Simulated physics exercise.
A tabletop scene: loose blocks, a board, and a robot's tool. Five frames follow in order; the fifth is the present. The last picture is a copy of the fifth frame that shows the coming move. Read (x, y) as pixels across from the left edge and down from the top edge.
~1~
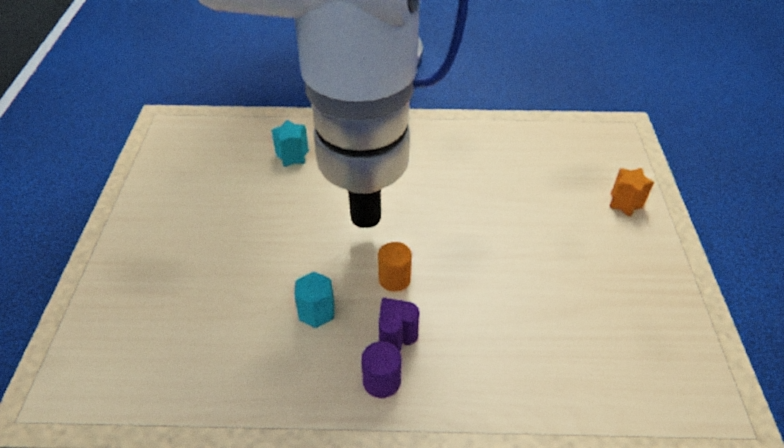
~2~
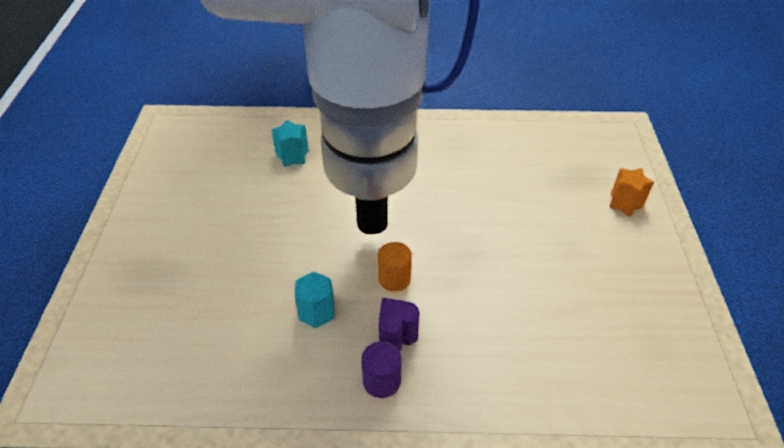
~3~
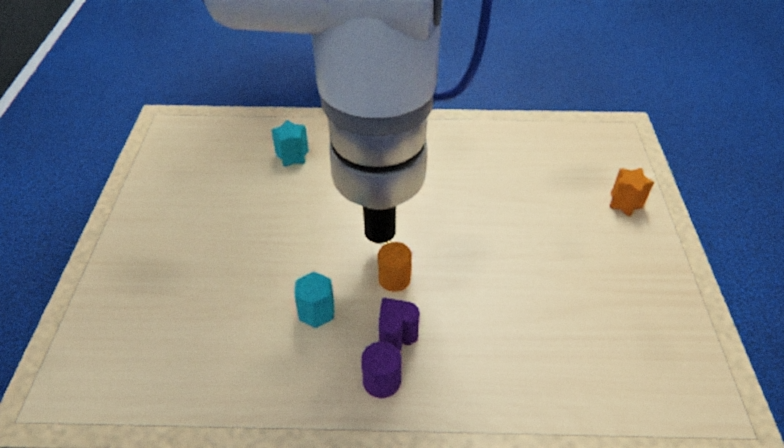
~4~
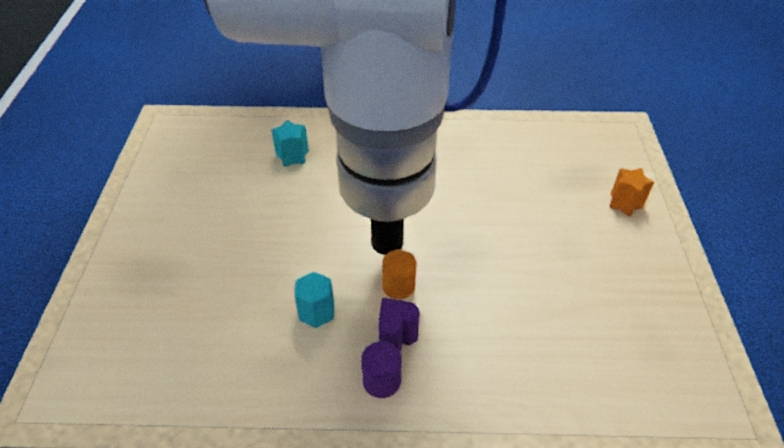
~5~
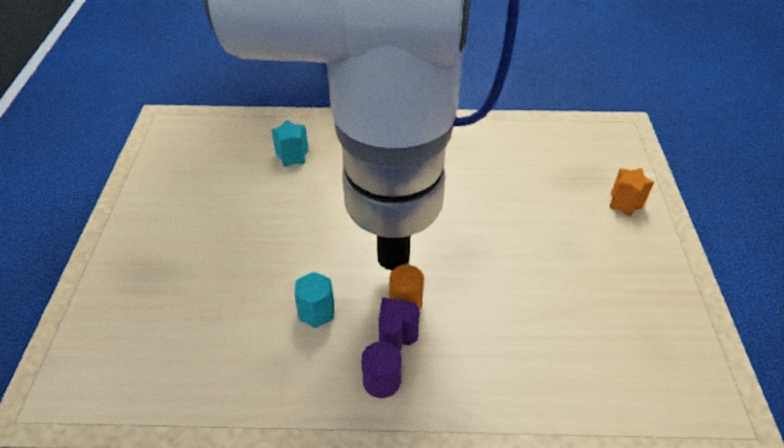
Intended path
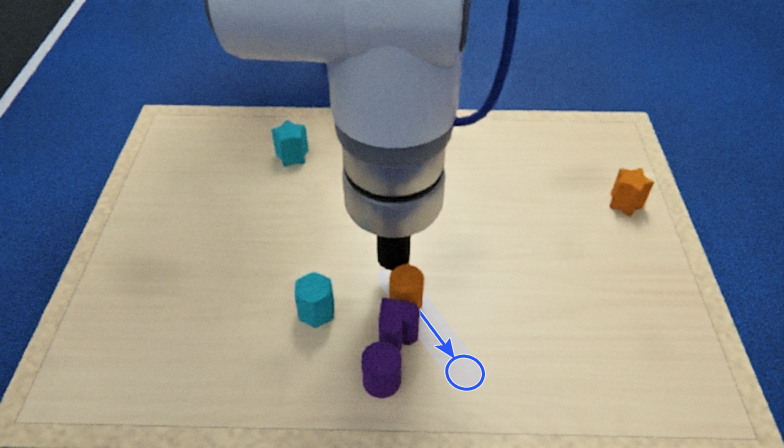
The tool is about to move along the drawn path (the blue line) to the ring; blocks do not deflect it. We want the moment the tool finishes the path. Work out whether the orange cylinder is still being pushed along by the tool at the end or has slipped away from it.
That block remains ahead.
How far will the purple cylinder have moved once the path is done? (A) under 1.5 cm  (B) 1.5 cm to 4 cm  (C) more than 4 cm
Option A.
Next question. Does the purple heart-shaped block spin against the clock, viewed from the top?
No - that is not the case.
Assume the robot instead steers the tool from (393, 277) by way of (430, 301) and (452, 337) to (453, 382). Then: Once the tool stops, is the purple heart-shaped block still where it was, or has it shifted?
When the path is over, the purple heart-shaped block has left its spot.
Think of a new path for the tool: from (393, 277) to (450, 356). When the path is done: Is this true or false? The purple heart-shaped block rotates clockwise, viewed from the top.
True.
The line goes straight from (393, 277) to (465, 372).
On the path given first. One third of the way, tool at (416, 288); purple heart-shaped block at (402, 326), turned 50° clockwise; orange cylinder at (432, 309).
Two thirds of the way, tool at (441, 320); purple heart-shaped block at (403, 326), turned 50° clockwise; orange cylinder at (455, 345).
At the end, tool at (468, 355); purple cylinder unmoved; purple heart-shaped block at (403, 326), turned 50° clockwise; orange cylinder at (475, 384).
